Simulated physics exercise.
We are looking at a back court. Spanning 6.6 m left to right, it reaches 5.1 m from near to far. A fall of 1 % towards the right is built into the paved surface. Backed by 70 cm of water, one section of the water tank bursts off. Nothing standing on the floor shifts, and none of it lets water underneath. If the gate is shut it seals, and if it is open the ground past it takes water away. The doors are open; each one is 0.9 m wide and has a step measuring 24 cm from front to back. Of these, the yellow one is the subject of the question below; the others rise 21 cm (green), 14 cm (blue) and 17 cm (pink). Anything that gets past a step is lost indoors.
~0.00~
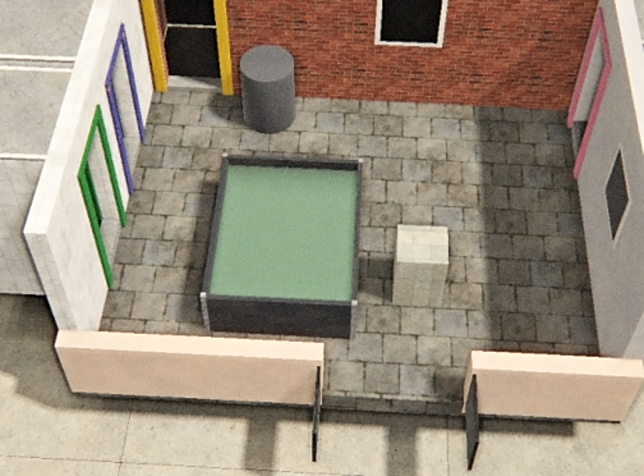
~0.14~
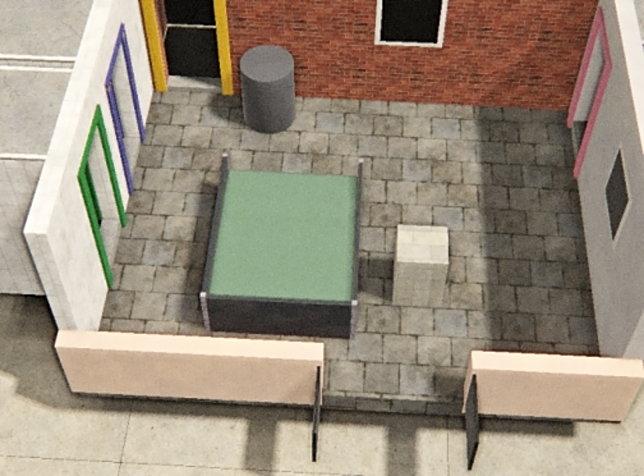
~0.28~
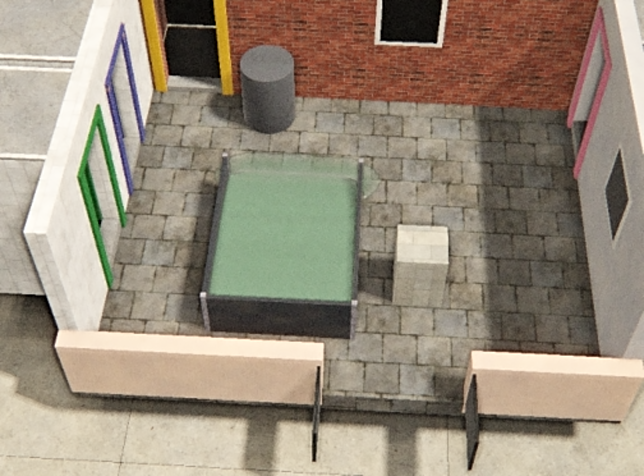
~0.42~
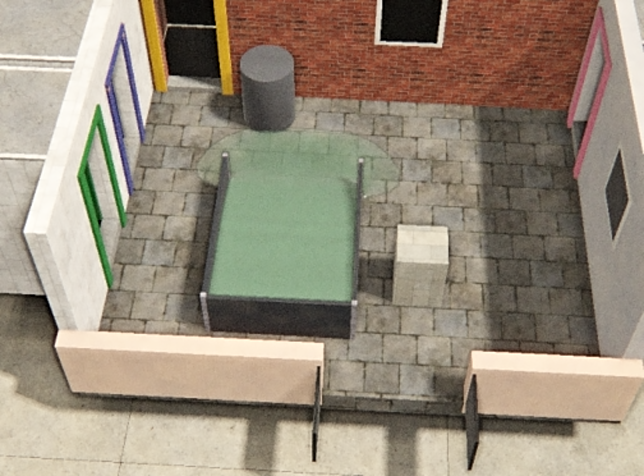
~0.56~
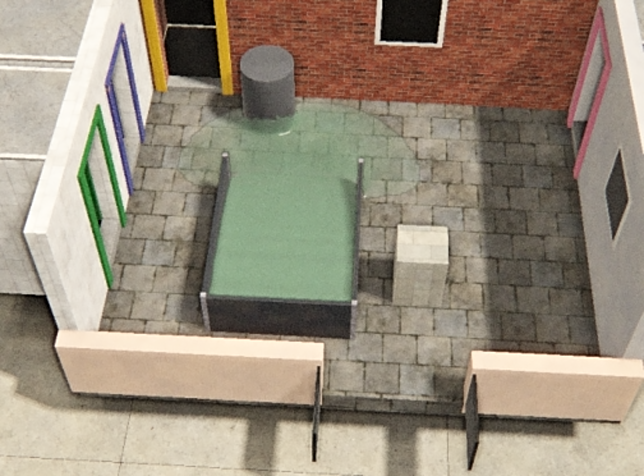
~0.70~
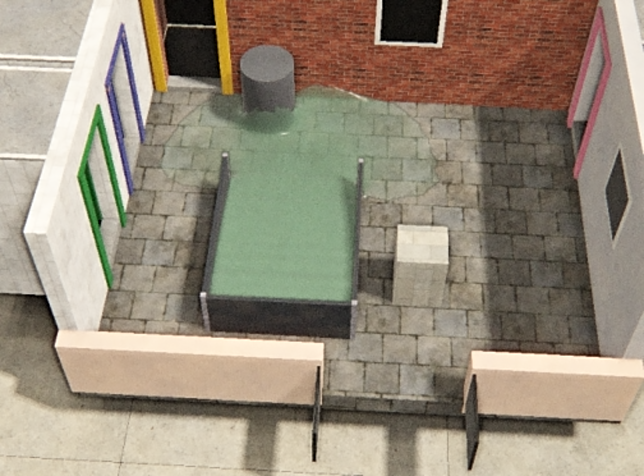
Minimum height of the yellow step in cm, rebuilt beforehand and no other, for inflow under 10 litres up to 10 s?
29 cm.
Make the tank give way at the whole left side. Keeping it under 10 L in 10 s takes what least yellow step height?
That way, roughly 31 cm.
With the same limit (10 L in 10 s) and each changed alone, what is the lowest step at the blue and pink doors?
Close to 13.5 cm (blue) and close to 34 cm (pink).
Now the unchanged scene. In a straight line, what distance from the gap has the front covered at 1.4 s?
3.6 m.
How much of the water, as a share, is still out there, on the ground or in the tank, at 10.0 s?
Some 76 %.
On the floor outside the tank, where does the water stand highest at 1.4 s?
(322, 108).
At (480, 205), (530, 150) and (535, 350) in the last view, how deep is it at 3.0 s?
Roughly 3, 8 and 0 centimetres.
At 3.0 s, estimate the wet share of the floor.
The wet part is about 50 per cent.
After 1.4 s water covers 30 % of the floor, deepest (51 cm) near (322, 108); 18 cm at the yellow door, 14 litres in over its 9 cm step.
After 3.0 s water covers 50 % of the floor, deepest (40 cm) near (562, 112); 26 cm at the yellow door, 145 litres in over its 9 cm step.
After 10.0 s water covers 100 % of the floor, deepest (13 cm) near (583, 393); 4 cm at the yellow door, 260 litres in over its 9 cm step.
At the yellow door as built, the water arrived by 0.9 s and peaked near 27 cm at 2.4 s.
With a step of 24.5 cm, 28 litres would have come in within the 10 s; with 33 cm, 3 litres. So under 10 litres takes about 29 cm.
